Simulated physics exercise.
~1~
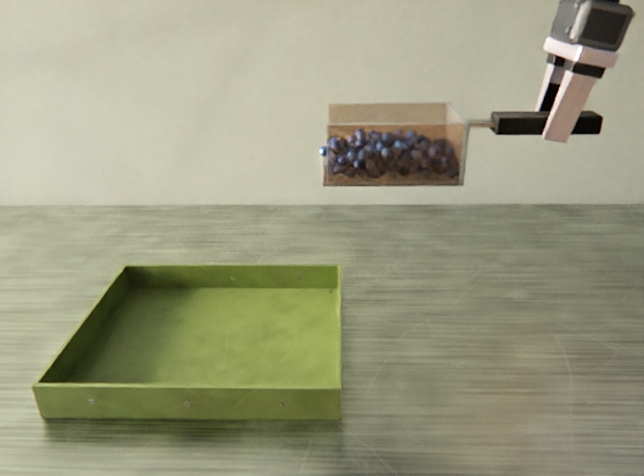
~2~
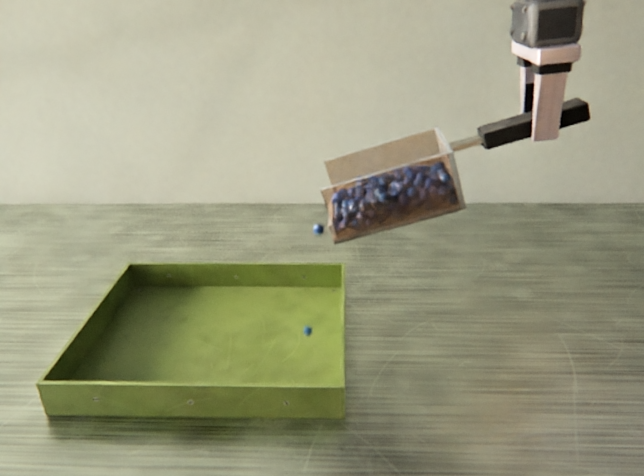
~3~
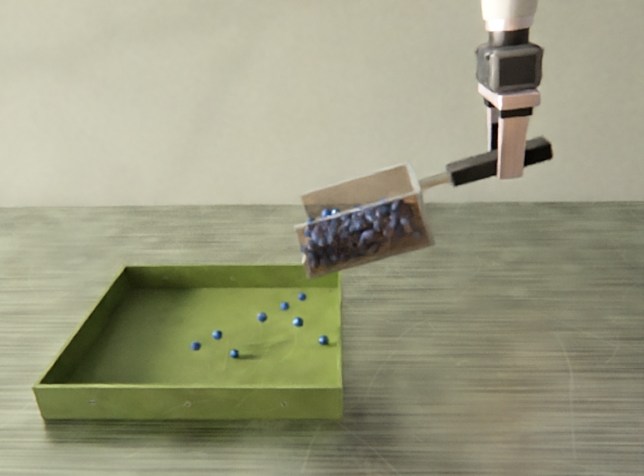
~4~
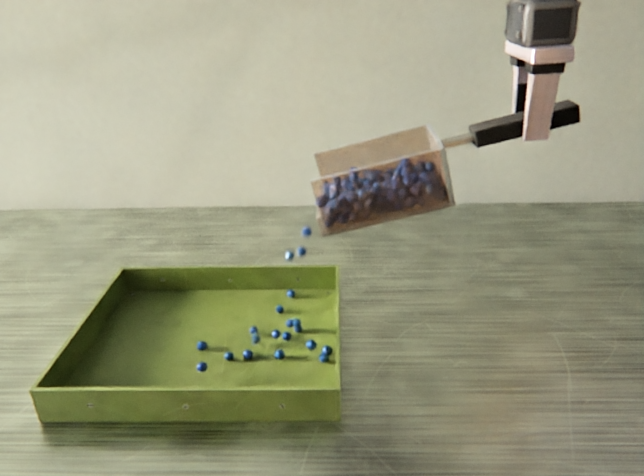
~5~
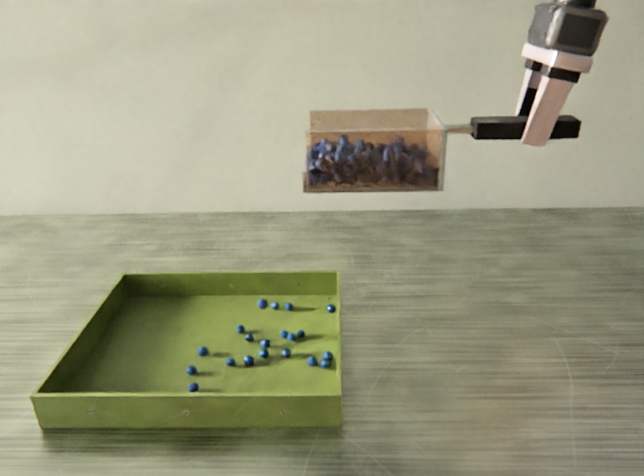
A robot gripper tipped a clear box of small blue beads gently toward a green tray on the left, moving it down and back up as a few trickled out, then leveled it with most beads still inside and a scattering in the tray.
